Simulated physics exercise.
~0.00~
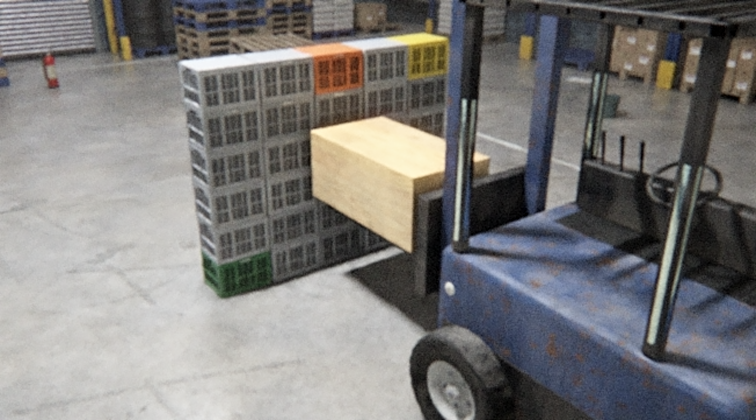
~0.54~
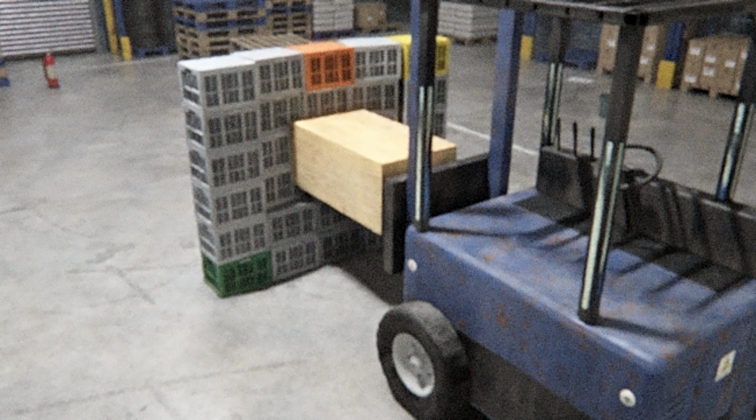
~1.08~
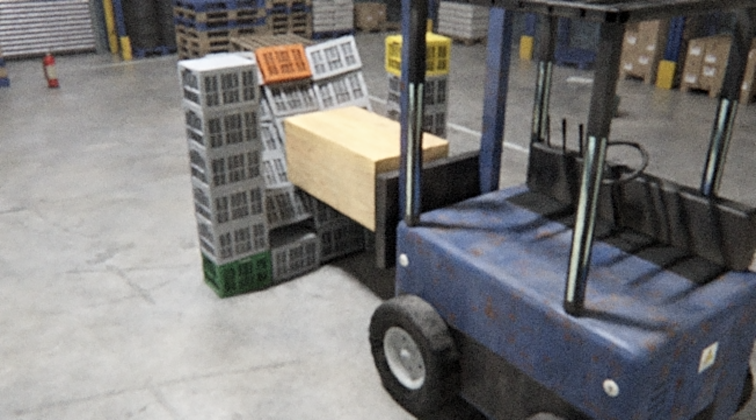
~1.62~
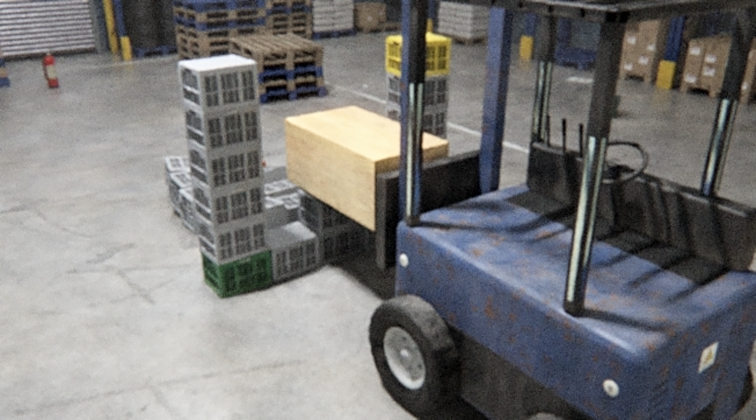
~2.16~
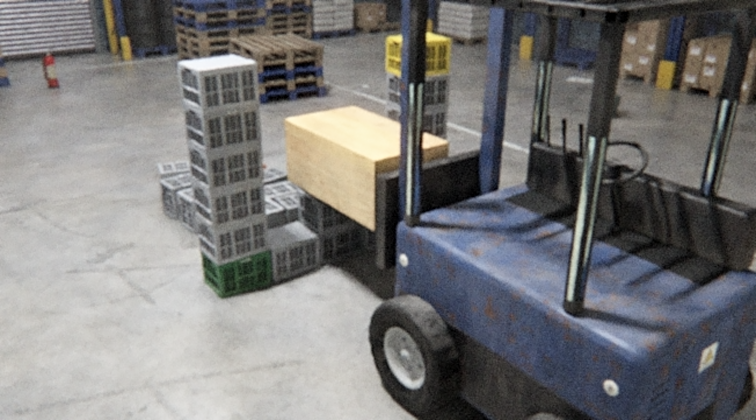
We see a blue forklift push a wooden box into a freestanding wall of mostly grey crates, whose middle section, including an orange crate, leans back and topples behind. The forklift stops, with the left column above the green crate and the yellow-topped stack still standing.
